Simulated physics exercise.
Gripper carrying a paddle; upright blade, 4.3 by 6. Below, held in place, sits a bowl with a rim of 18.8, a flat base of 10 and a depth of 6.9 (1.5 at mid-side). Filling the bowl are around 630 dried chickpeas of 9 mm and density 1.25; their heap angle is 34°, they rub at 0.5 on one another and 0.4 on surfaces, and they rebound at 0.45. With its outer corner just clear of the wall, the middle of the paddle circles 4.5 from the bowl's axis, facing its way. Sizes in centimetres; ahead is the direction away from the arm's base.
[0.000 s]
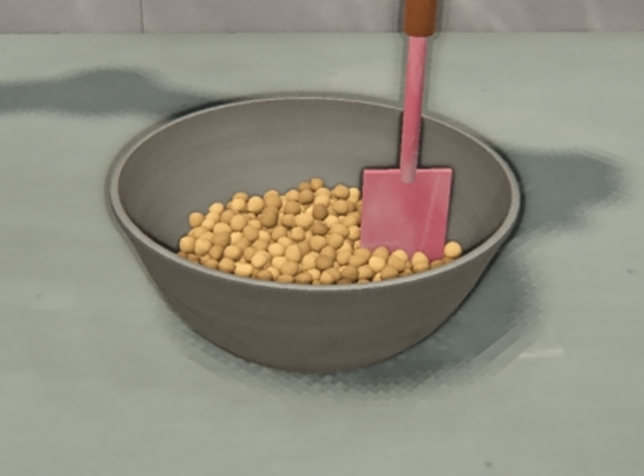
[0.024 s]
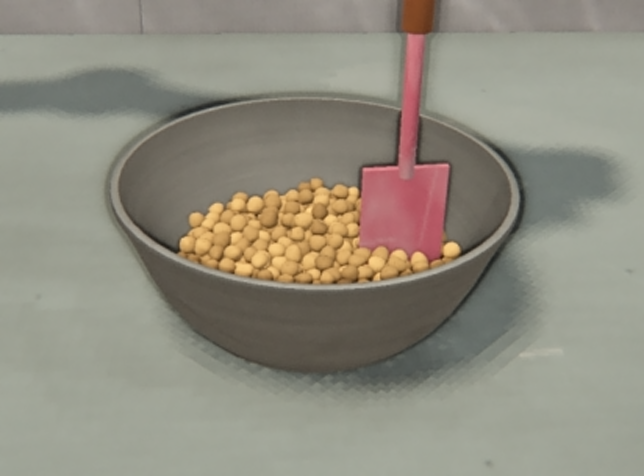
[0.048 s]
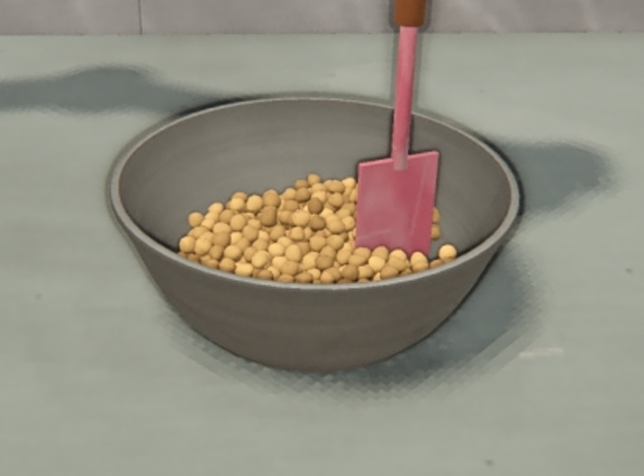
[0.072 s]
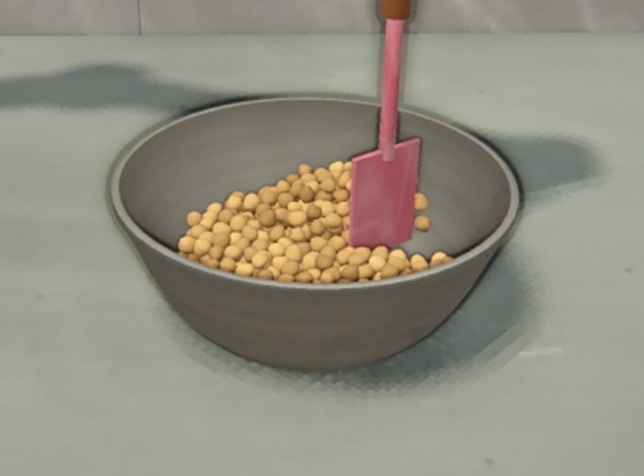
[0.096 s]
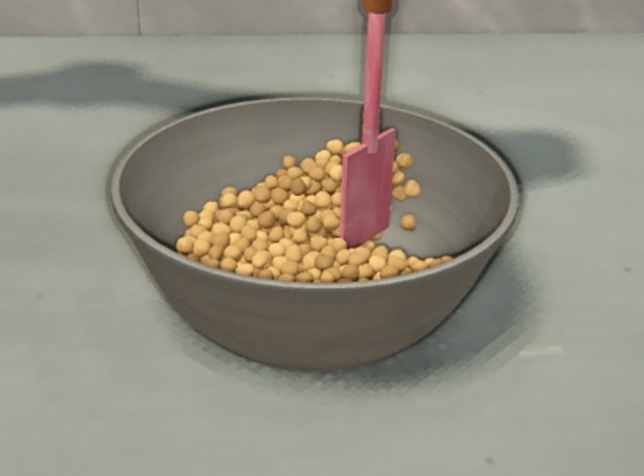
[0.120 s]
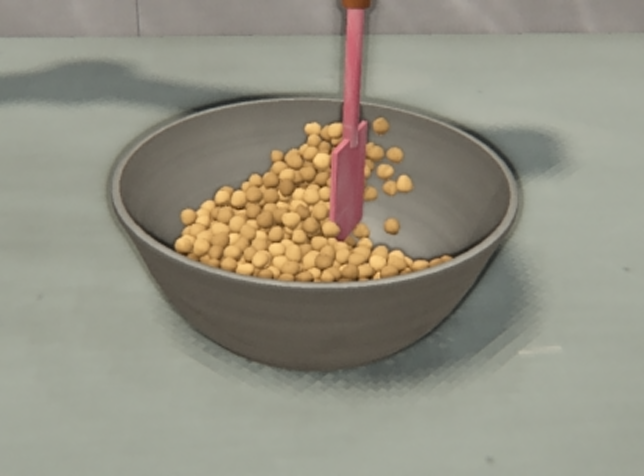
In a grey bowl, a pink paddle sweeps left and turns, pushing tan balls up the far side.
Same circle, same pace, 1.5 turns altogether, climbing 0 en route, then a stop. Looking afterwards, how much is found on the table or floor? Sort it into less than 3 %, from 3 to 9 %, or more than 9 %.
It goes in from 3 to 9 %.
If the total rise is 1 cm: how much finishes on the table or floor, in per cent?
Around 5 %.
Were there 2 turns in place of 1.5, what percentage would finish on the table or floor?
It would be around 5 percent.
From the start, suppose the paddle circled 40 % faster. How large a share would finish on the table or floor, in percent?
Estimated share: Near 20 %.
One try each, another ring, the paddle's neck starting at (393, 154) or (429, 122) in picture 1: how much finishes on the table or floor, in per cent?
Roughly 0 % and 10 %.
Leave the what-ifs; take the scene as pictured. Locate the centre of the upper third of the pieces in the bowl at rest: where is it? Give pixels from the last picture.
I'd put it at about (245, 285).
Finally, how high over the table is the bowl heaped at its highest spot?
6.0 cm, roughly.
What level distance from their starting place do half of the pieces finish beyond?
Reading: Around 9 cm.
After 0.42 s, 248° round, highest piece 9 above the table; 616 in the bowl, 4 on the table or floor, 7 in flight or on the tool.
After 0.73 s, 74° round, highest piece 8 above the table; 602 in the bowl, 23 on the table or floor, 2 in flight or on the tool.
After 1.08 s, 180° round, highest piece 7 above the table; 595 in the bowl, 32 on the table or floor.
After 1.78 s, 180° round, highest piece 6 above the table; 595 in the bowl, 32 on the table or floor.
At rest, 595 in the bowl, 32 on the table or floor. That is 5 % on the table or floor.
